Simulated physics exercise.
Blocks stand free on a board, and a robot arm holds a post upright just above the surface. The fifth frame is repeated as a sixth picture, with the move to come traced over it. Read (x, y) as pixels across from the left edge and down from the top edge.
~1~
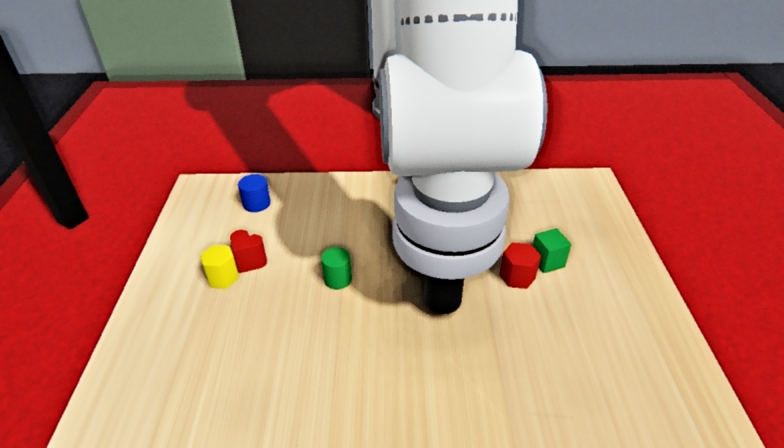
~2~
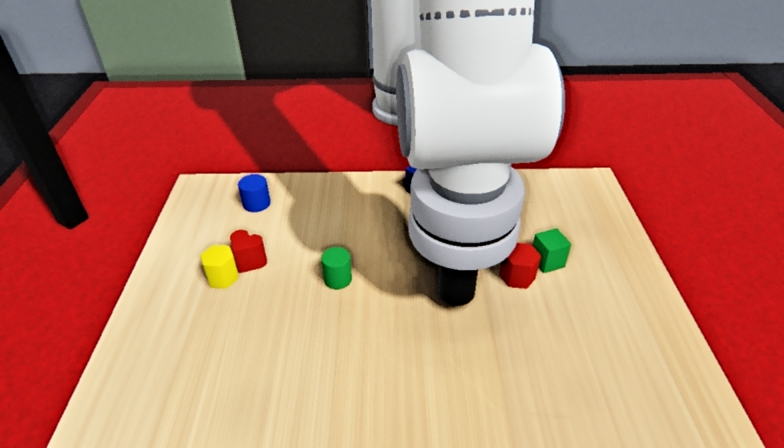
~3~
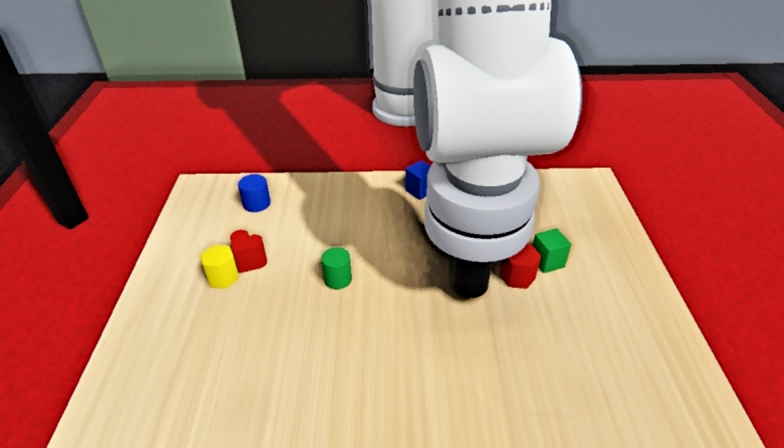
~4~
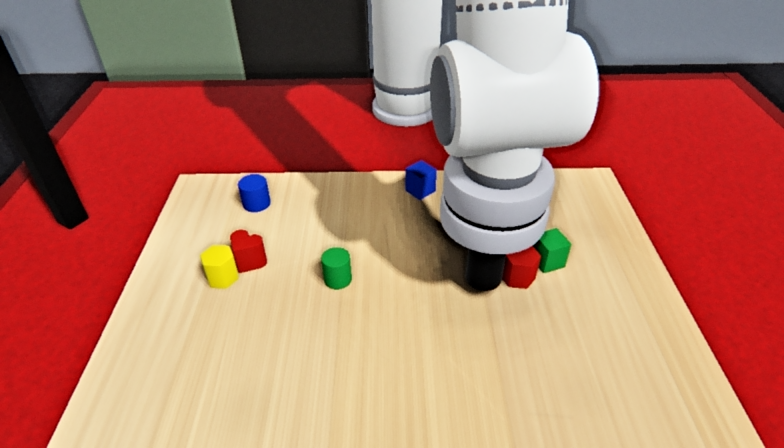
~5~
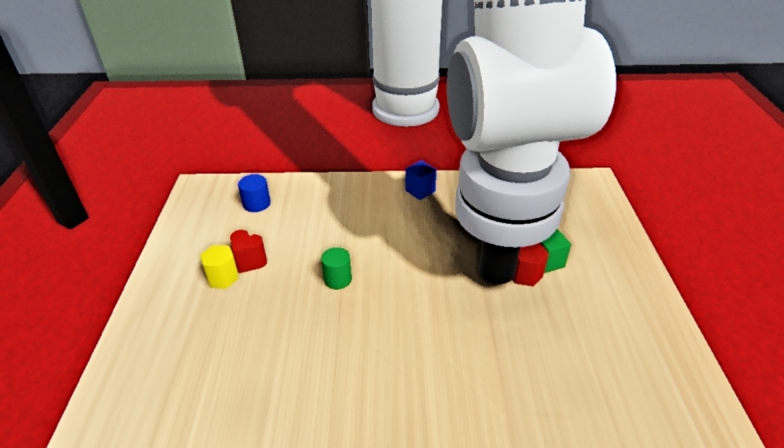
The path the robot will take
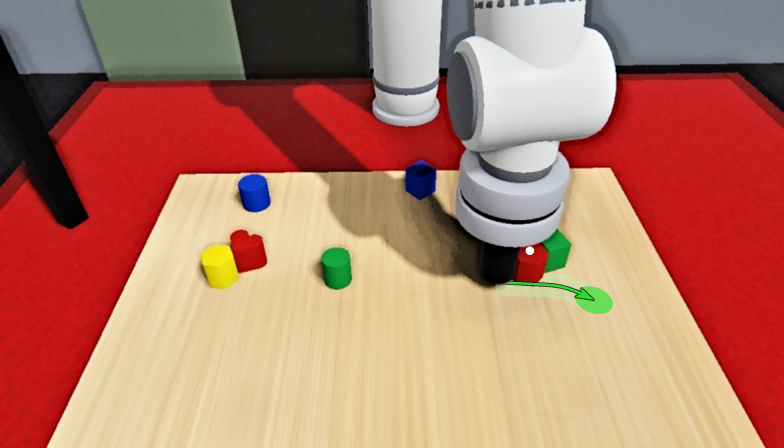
On a pale wooden board over a red surface, a robot arm holds a dark post upright among scattered coloured blocks. The arm moves the post right and slightly away from the viewer, uncovering a blue block behind it, then nudges the red six-sided block slightly right beside the green one.
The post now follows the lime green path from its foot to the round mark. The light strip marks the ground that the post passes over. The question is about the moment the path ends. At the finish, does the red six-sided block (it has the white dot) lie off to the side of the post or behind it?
Short answer: Yes.
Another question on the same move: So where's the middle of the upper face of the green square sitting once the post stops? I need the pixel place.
Its top face will be centred at roughly (581, 224).
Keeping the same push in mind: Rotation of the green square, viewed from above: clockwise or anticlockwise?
Anticlockwise, looking down.
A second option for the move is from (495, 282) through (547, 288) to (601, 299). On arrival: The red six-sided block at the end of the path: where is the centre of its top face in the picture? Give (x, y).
When the path ends, it will be at (598, 248).
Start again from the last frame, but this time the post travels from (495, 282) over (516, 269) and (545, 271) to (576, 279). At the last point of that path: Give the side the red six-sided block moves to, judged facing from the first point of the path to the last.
The left.
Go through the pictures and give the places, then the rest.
Post tip at (443, 300); block tops, red six-sided block at (522, 253); green square at (553, 239), in the first picture.
Post at (457, 292); blocks unchanged, in the second picture.
Post at (470, 285); blocks unchanged, in the third picture.
Post at (483, 278); blocks unchanged, in the fourth picture.
Post at (497, 272); red six-sided block at (530, 251); green square at (553, 239), in the fifth picture.
Path on the board, from (495, 282) via (528, 284) and (561, 287), ending at (594, 300); the dot is on the red six-sided block.
The first path, step by step. One third of the way, post at (531, 274); red six-sided block at (560, 248), turned 25° anticlockwise; green square at (571, 230), turned 20° anticlockwise.
Two thirds of the way, post at (565, 277); red six-sided block at (587, 245), turned 55° anticlockwise; green square at (580, 224), turned 50° anticlockwise.
At the end, post at (597, 290); red six-sided block at (593, 246), turned 75° anticlockwise; green square at (581, 224), turned 55° anticlockwise.
